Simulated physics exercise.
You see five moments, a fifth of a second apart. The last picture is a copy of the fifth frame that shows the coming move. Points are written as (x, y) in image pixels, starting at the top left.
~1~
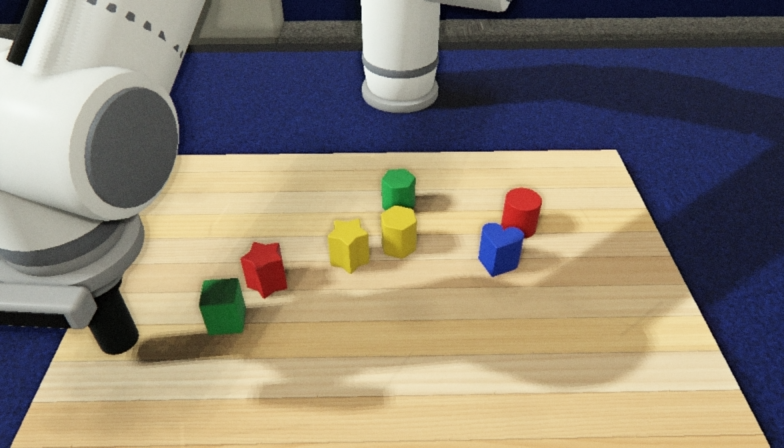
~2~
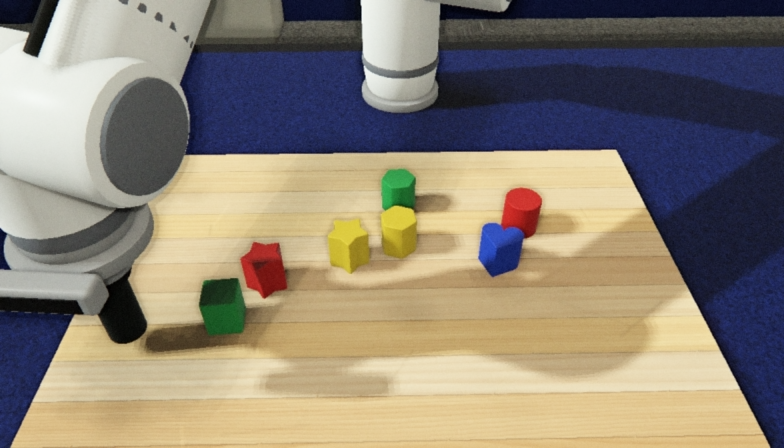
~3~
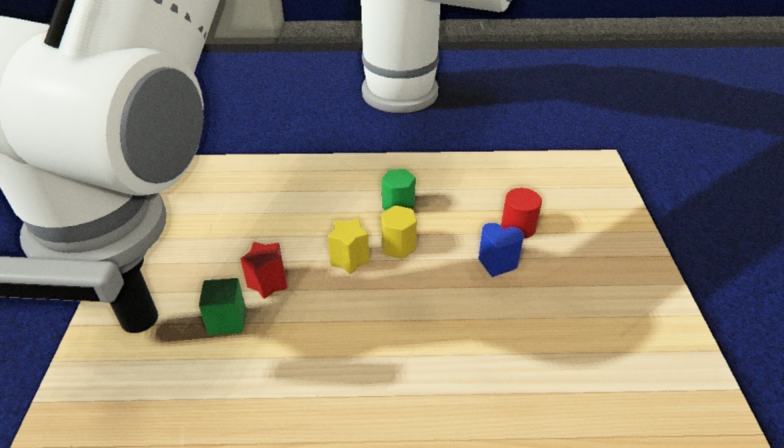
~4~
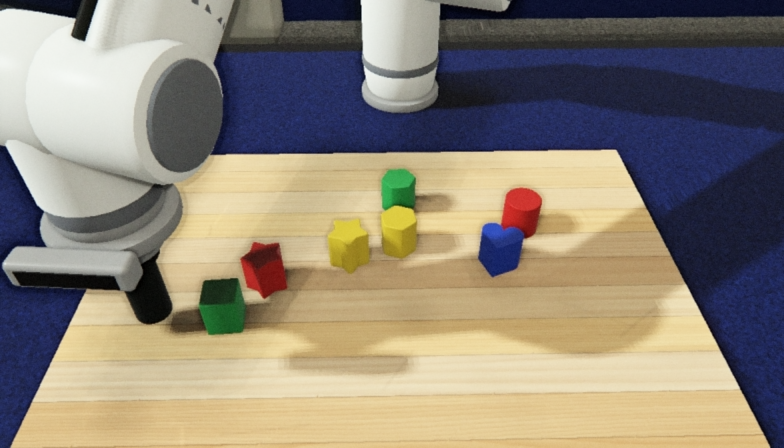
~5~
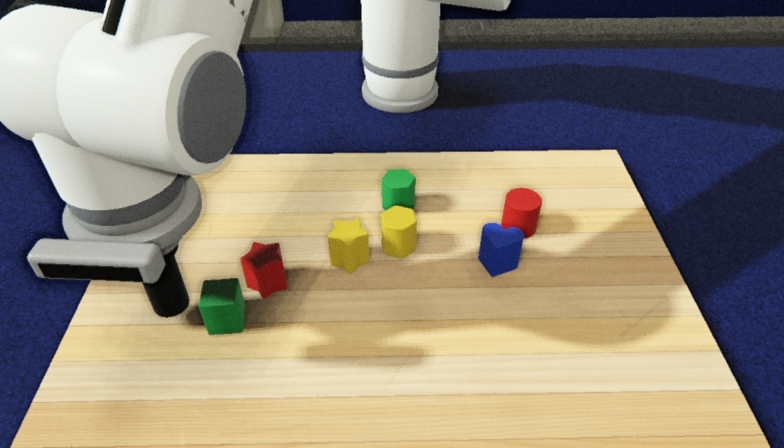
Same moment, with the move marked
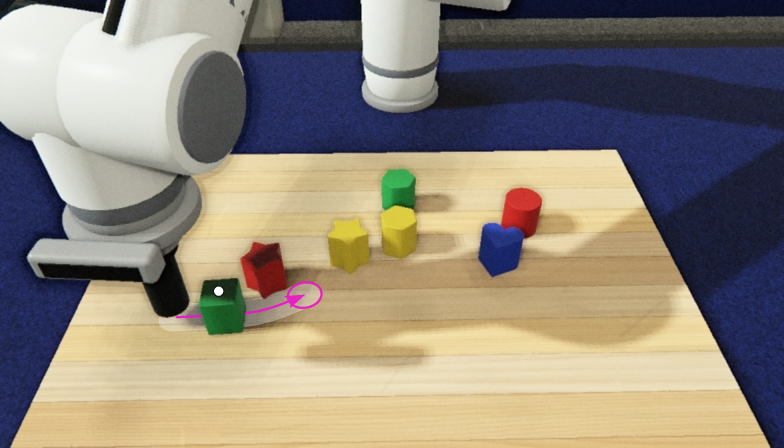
On a pale wooden board over a blue surface, seven colored blocks sit scattered while a white robot arm holds a dark tool near the left edge. The arm moves the tool a short way right and slightly away, closing in on the green four-sided block, and the blocks remain still.
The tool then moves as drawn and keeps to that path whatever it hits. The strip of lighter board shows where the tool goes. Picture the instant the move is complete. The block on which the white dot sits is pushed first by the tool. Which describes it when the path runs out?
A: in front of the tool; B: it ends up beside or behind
It's B.
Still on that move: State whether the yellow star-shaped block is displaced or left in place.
Put simply, it stays right there.
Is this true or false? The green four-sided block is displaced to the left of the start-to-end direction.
It is false.
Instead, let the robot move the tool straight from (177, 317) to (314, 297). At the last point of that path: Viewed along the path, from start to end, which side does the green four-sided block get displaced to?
Towards the right-hand side.
The drawn path runs from (177, 317) over (243, 314) to (305, 295); the dot is on the green four-sided block.
On the path given first. One third of the way, tool (218, 302); green four-sided block (245, 295), turned 25° clockwise.
Two thirds of the way, tool (262, 297); green four-sided block (282, 300), turned 65° clockwise; red star-shaped block (265, 252), turned 15° anticlockwise.
At the end, tool (303, 282); green four-sided block (285, 300), turned 70° clockwise; red star-shaped block (276, 248), turned 70° anticlockwise; yellow star-shaped block not moved.
